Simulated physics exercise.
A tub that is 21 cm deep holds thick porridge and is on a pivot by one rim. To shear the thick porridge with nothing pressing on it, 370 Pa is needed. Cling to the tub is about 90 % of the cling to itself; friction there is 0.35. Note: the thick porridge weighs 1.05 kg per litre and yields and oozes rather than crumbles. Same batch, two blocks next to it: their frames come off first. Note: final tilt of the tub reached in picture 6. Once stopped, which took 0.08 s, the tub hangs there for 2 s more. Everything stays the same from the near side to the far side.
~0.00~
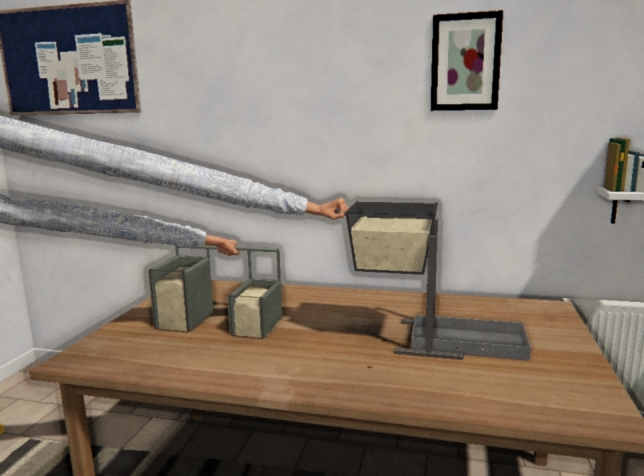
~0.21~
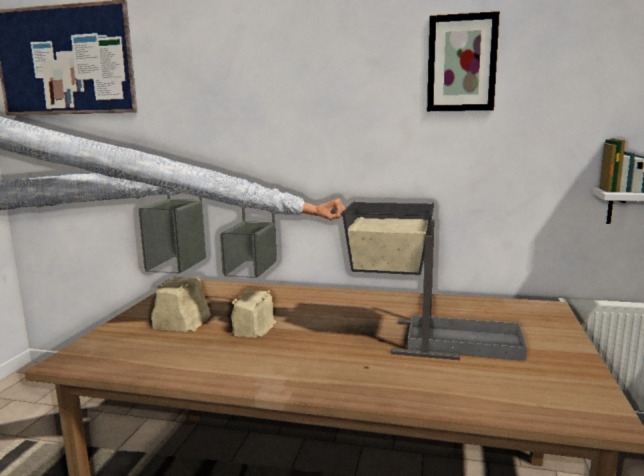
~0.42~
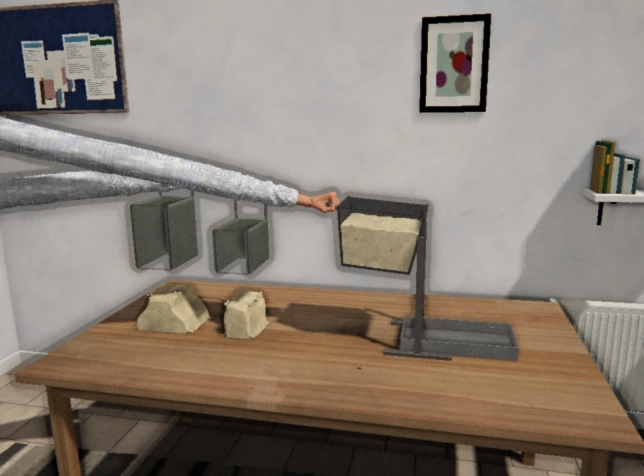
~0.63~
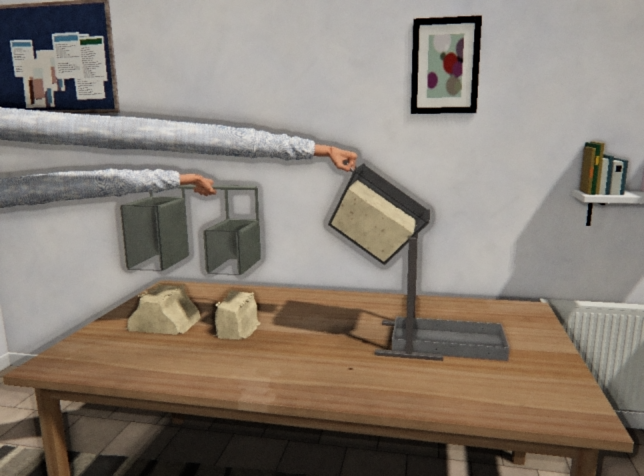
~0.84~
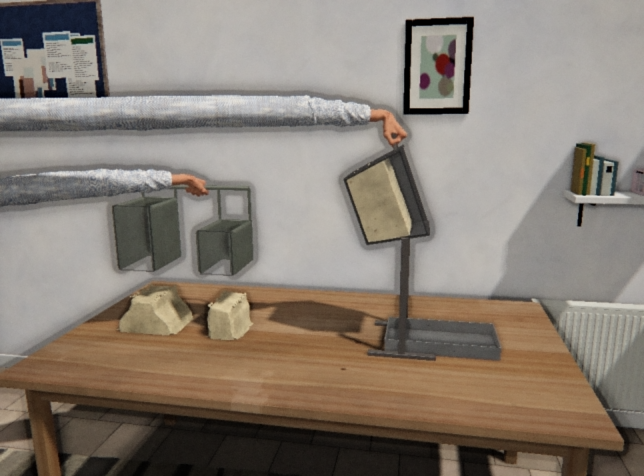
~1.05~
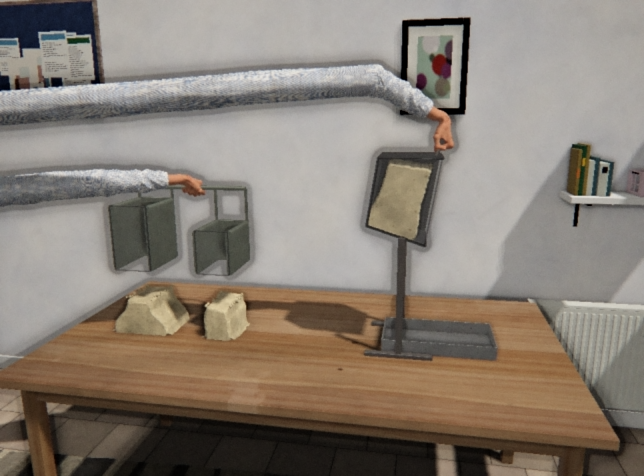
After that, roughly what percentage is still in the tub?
Roughly 0 %.
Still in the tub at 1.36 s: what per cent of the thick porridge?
It's something like 30 % of the original load.
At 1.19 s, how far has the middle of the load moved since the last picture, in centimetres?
About 9 cm.
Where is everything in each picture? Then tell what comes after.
The first frame shows handle-side rim at (348, 212), tilt 0 degrees; highest point of the thick porridge at (385, 230); test blocks 21 cm, 14 cm high (left to right).
The second frame shows handle-side rim at (345, 213), tilt 0 degrees; highest point of the thick porridge at (382, 231); test blocks 17 cm, 13 cm high (left to right).
The third frame shows handle-side rim at (339, 206), tilt 5 degrees; highest point of the thick porridge at (345, 225); test blocks 15 cm, 13 cm high (left to right).
The fourth frame shows handle-side rim at (357, 171), tilt 35 degrees; highest point of the thick porridge at (350, 190); test blocks 14 cm, 13 cm high (left to right).
The fifth frame shows handle-side rim at (401, 151), tilt 70 degrees; highest point of the thick porridge at (382, 163); test blocks 14 cm, 13 cm high (left to right).
The sixth frame shows handle-side rim at (443, 160), tilt 99 degrees; highest point of the thick porridge at (393, 165); test blocks 14 cm, 13 cm high (left to right).
By 1.19 s, the tub is at 99 degrees and holds 72 %.
By 1.36 s, the tub is at 99 degrees and holds 32 %.
By 1.53 s, the tub is at 99 degrees and holds 22 %.
By 1.70 s, the tub is at 99 degrees and holds 15 %.
By 3.05 s, at the end, the tub is at 99 degrees and holds 0 %.
